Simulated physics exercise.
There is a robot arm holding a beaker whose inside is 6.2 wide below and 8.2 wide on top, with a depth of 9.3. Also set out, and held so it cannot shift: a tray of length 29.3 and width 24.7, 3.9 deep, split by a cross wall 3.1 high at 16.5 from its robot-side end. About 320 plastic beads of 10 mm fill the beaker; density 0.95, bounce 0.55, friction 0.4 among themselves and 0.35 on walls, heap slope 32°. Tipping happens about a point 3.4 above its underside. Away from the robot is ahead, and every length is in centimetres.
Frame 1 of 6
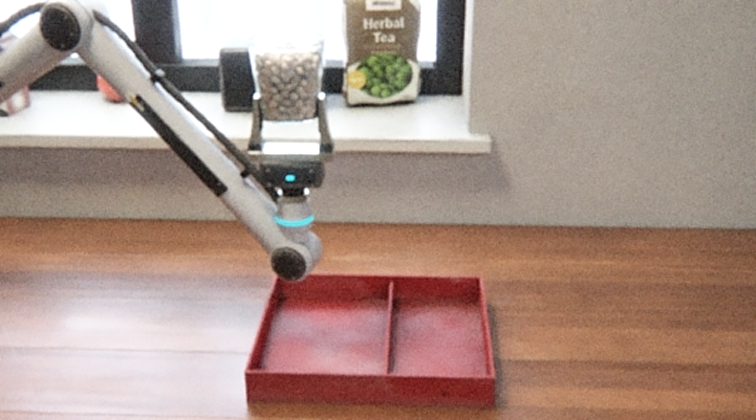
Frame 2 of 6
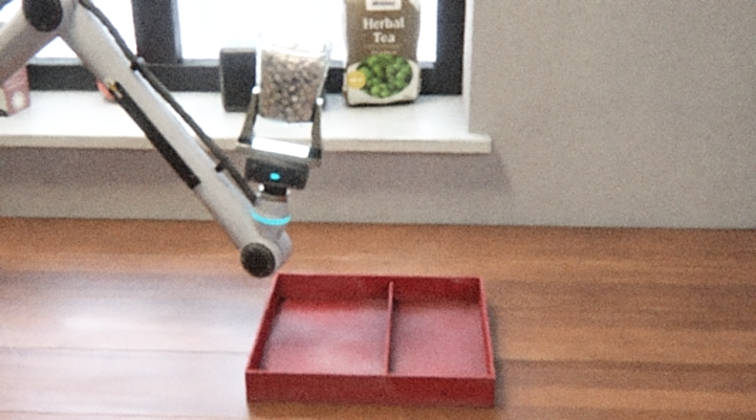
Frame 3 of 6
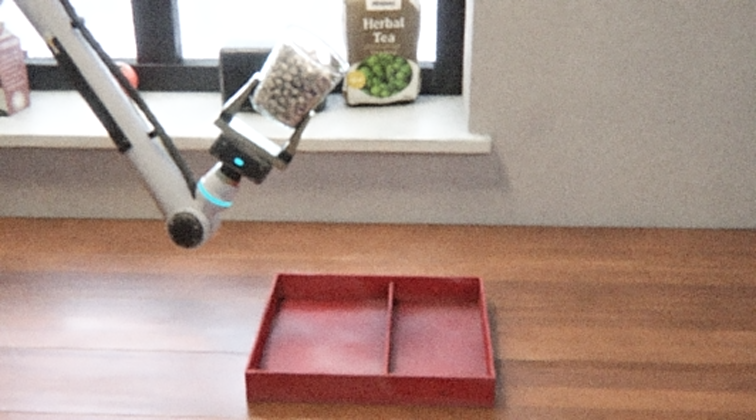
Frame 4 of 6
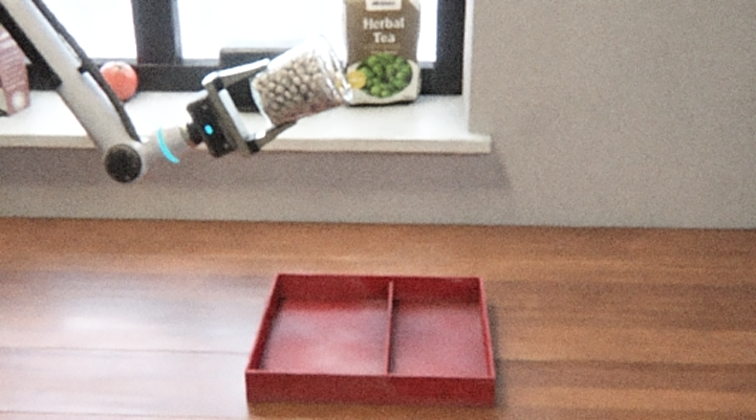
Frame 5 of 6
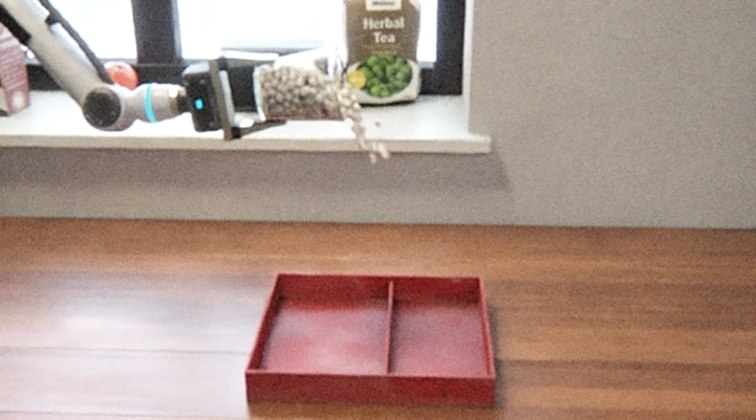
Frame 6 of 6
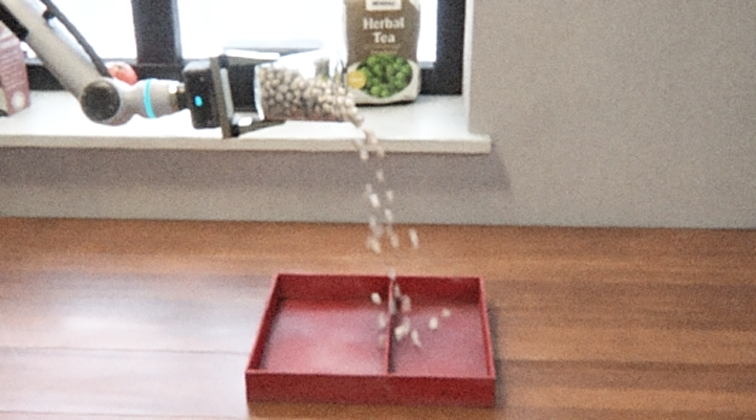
The clip opens on a robot arm holding an upright clear beaker of small speckled beads above a divided red tray on a wooden table. The arm swings down to the left as it tips the beaker rightward until nearly level, and beads stream from its mouth, scattering around the tray's divider.
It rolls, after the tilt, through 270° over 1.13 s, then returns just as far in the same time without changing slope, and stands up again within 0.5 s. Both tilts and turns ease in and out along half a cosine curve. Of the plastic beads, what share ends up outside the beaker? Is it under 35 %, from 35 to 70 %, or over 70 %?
Over 70 %.
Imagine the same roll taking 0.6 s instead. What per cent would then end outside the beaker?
About 75 %.
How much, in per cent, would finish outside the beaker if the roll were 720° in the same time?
It would come to around 90 per cent.
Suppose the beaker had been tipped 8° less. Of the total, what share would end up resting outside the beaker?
55 %.
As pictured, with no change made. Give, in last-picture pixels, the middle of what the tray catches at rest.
It's centred about (406, 338).
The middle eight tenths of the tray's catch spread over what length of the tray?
About 24 cm.
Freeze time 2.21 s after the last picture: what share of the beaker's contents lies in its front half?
About 75 %.
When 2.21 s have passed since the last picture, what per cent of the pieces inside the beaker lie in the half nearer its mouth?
Mouth-half share: Approx. 40 in a hundred.
Then, 1.10 s on, tipped 85°, highest piece 37 above the table; 118 in the far-side part, 108 in the beaker, 65 in the robot-side part, 9 on the table or floor, 20 in flight or on a rim.
Then, 2.21 s on, tipped 85°, highest piece 36 above the table; 136 in the far-side part, 101 in the robot-side part, 63 in the beaker, 14 on the table or floor, 6 in flight or on a rim.
Then, 2.96 s on, upright, highest piece 37 above the table; 137 in the far-side part, 107 in the robot-side part, 61 in the beaker, 15 on the table or floor.
Then, 3.66 s on, upright, highest piece 37 above the table; 137 in the far-side part, 107 in the robot-side part, 61 in the beaker, 15 on the table or floor.
In the end, 137 in the far-side part, 107 in the robot-side part, 61 in the beaker, 15 on the table or floor. That is 81 % outside the beaker.
